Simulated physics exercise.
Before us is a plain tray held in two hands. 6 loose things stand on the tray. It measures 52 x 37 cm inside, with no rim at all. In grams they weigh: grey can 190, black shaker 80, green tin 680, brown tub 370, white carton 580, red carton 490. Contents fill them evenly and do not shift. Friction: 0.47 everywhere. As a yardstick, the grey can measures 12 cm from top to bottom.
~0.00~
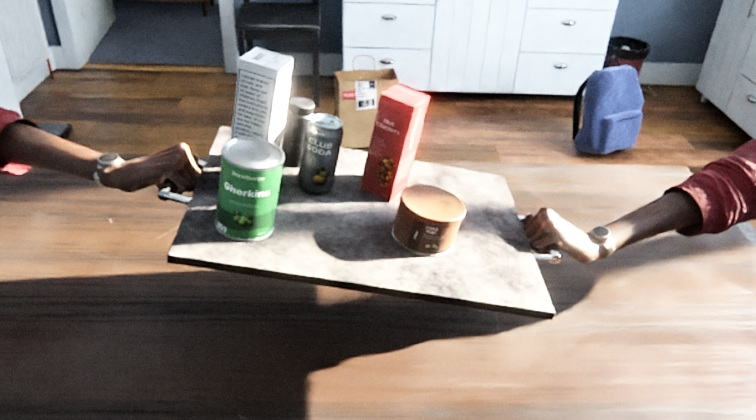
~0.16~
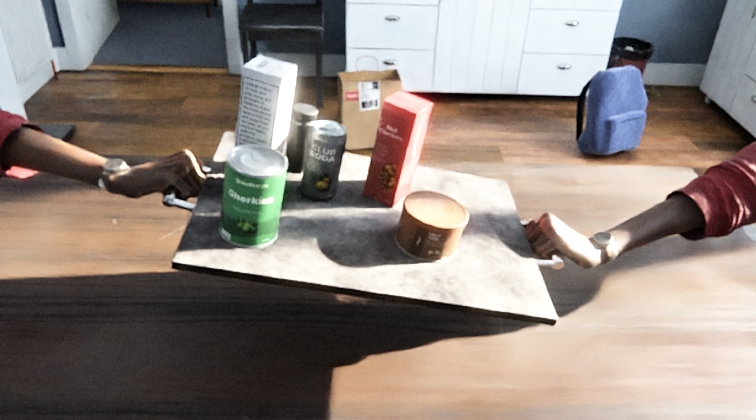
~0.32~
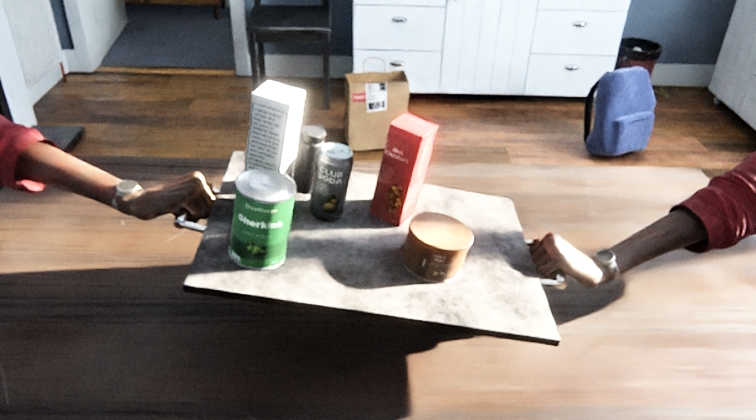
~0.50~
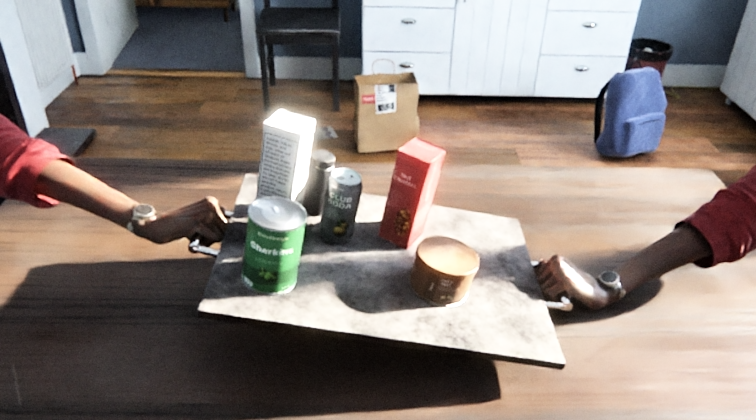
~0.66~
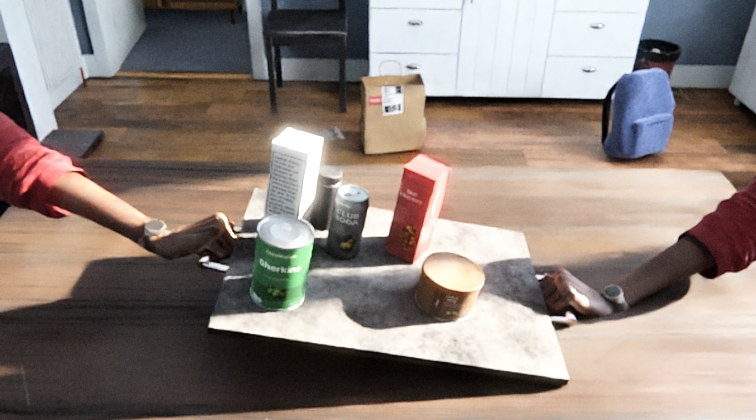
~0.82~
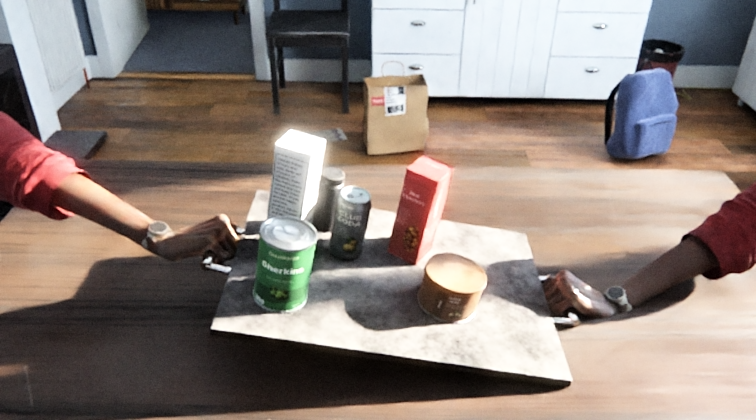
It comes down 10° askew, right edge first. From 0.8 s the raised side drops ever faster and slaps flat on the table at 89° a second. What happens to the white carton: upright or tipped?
The white carton tips over.
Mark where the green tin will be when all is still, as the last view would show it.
Near (275, 303).
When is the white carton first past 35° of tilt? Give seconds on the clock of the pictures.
Near 1.5 s.
After 1.02 s, tray flat on the table; white carton 6° off its base near (285, 238).
After 1.22 s, tray flat on the table; white carton 13° off its base near (265, 234).
After 1.62 s, tray flat on the table; white carton now off the tray.
After 1.72 s, tray flat on the table.
In the end (2.1 s), off the tray and tipped over, white carton; the other 5 under 5 cm from the start. In the last view, white carton near (208, 262).
